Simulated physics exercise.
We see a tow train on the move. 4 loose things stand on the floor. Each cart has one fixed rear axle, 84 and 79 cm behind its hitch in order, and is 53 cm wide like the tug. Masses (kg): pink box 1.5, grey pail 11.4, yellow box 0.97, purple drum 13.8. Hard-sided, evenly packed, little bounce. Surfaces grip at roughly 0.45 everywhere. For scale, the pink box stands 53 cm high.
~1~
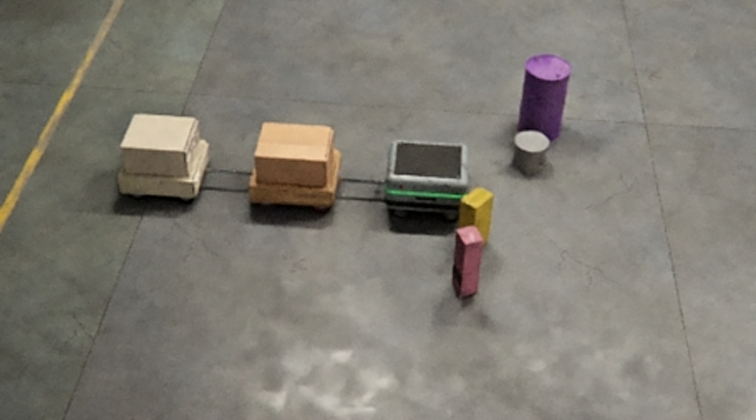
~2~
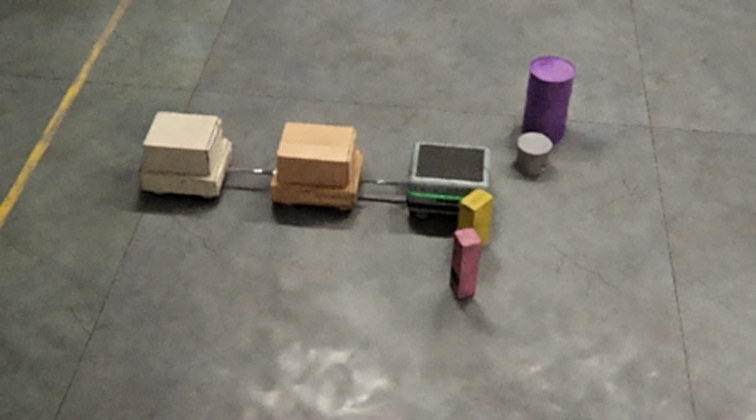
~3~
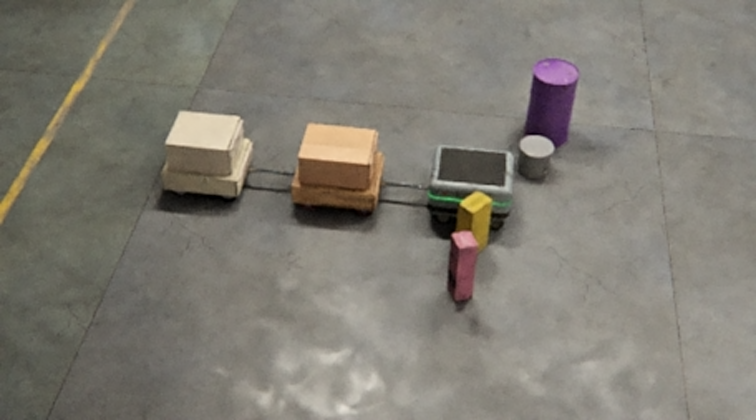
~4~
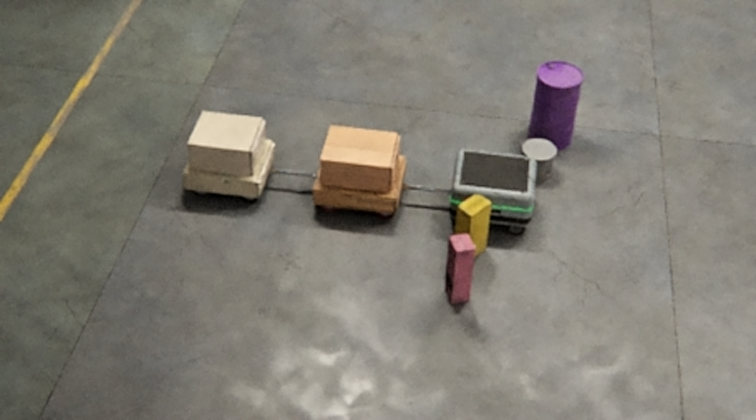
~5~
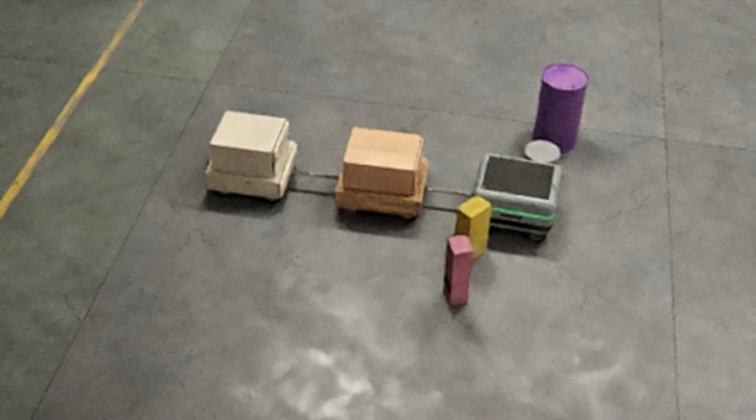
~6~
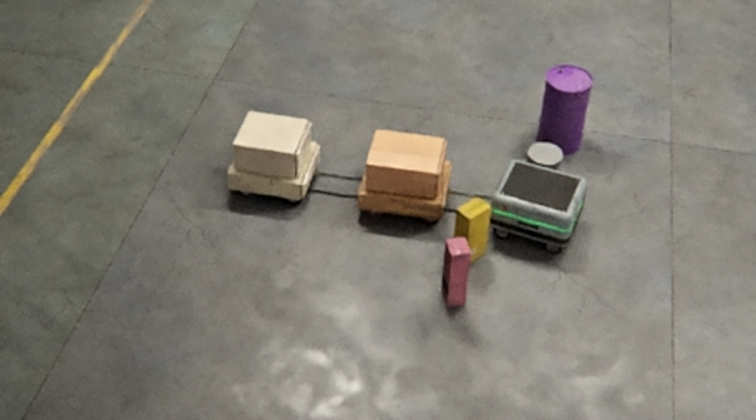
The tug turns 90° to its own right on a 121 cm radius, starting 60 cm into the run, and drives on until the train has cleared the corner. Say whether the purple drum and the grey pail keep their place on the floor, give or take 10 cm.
The purple drum stays put and the grey pail stays put.
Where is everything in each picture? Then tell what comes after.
In the first picture, tug has run 0 cm; purple drum (543, 99); grey pail (530, 152).
In the second picture, tug has run 17 cm; pink box (465, 264); yellow box (474, 223).
In the third picture, tug has run 33 cm; pink box (462, 266); yellow box (473, 226).
In the fourth picture, tug has run 50 cm; pink box (459, 269); yellow box (472, 228).
In the fifth picture, tug has run 67 cm; pink box (458, 271); yellow box (472, 230).
In the sixth picture, tug has run 84 cm; purple drum (564, 111); grey pail (544, 165).
Then, 1.70 s after the last picture, tug has run 213 cm.
Then, 3.50 s after the last picture, tug has run 350 cm; yellow box slid 14 cm.
At rest, not toppled but over 10 cm from the start, yellow box; the other 3 in place, give or take 10 cm. Seen from the same camera at the end, purple drum near (564, 111), grey pail near (544, 165).
